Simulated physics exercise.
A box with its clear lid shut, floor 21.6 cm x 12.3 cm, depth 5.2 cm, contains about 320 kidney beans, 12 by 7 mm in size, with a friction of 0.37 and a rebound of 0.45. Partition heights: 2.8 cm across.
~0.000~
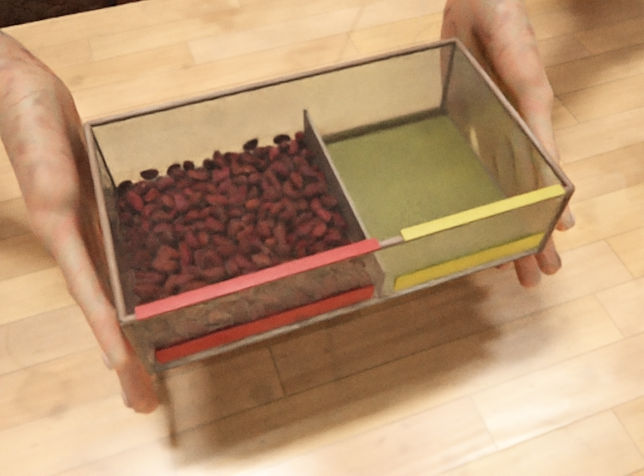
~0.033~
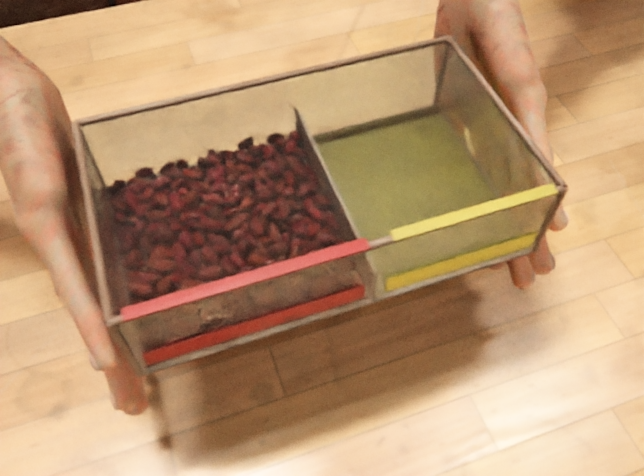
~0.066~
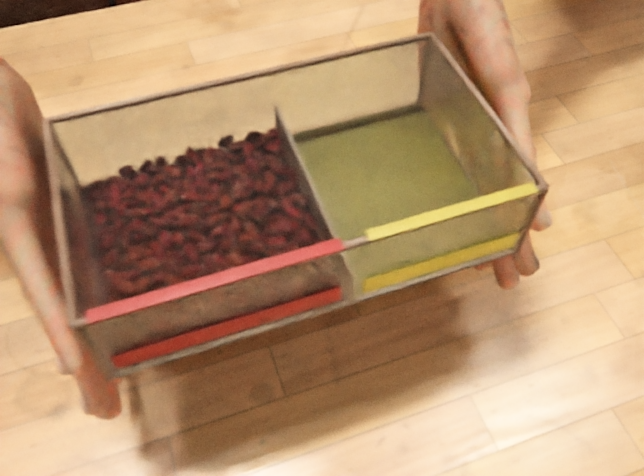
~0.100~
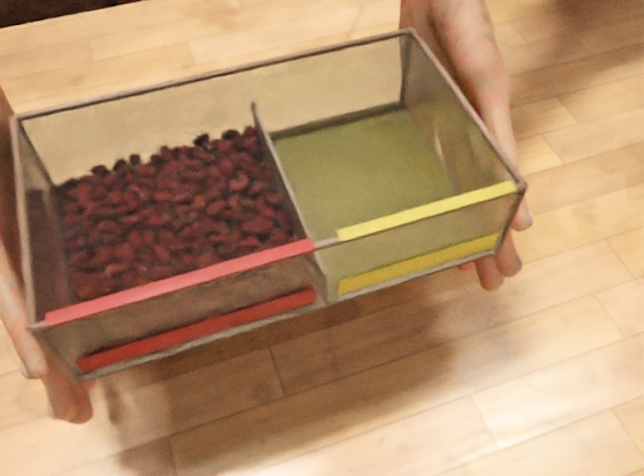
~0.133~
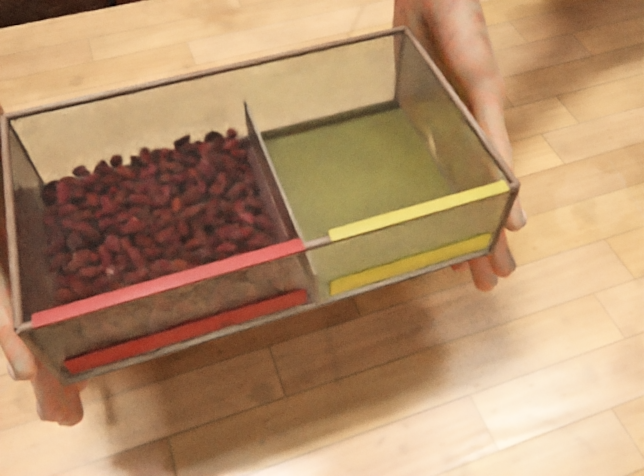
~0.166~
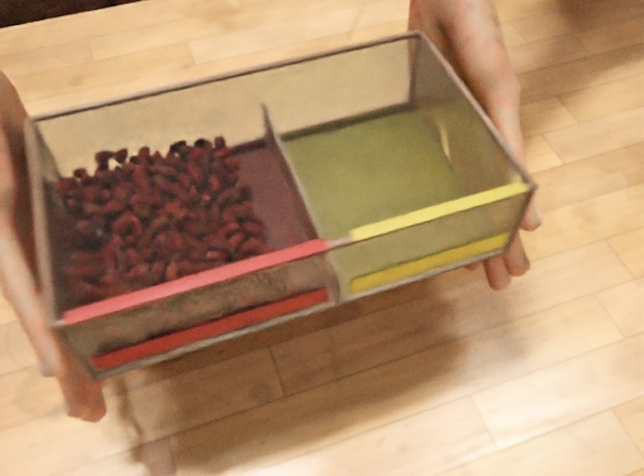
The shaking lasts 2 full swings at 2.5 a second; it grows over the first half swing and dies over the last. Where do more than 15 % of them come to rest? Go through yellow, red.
Yellow: No, red: Yes.
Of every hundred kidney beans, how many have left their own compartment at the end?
About 0 per cent.
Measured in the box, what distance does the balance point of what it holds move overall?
About 1.0 cm.
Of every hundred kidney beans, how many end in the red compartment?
Some 100 per cent.
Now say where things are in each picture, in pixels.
The first picture shows box at (364, 257); tilt 0 degrees; moved 0.0 cm; red 100 %.
The second picture shows box at (354, 257); tilt 0 degrees; moved 0.6 cm.
The third picture shows box at (328, 258); tilt 0 degrees; moved 2.0 cm.
The fourth picture shows box at (299, 258); tilt 0 degrees; moved 3.4 cm.
The fifth picture shows box at (289, 259); tilt 0 degrees; moved 3.9 cm.
The sixth picture shows box at (313, 258); tilt 0 degrees; moved 2.7 cm; red 100 %. Its speed is now 0.64 m/s.
Then, at 0.40 s, tilt 0 degrees; red 100 %; middle of all pieces near (275, 214).
After 0.59 s, tilt 0 degrees; red 100 %; middle of all pieces near (154, 239).
Then, at 0.77 s, tilt 0 degrees; red 100 %; middle of all pieces near (283, 214).
After 0.94 s, tilt 0 degrees; red 100 %; middle of all pieces near (258, 225).
In the end, at 1.2 s, yellow 0 %, red 100 %.
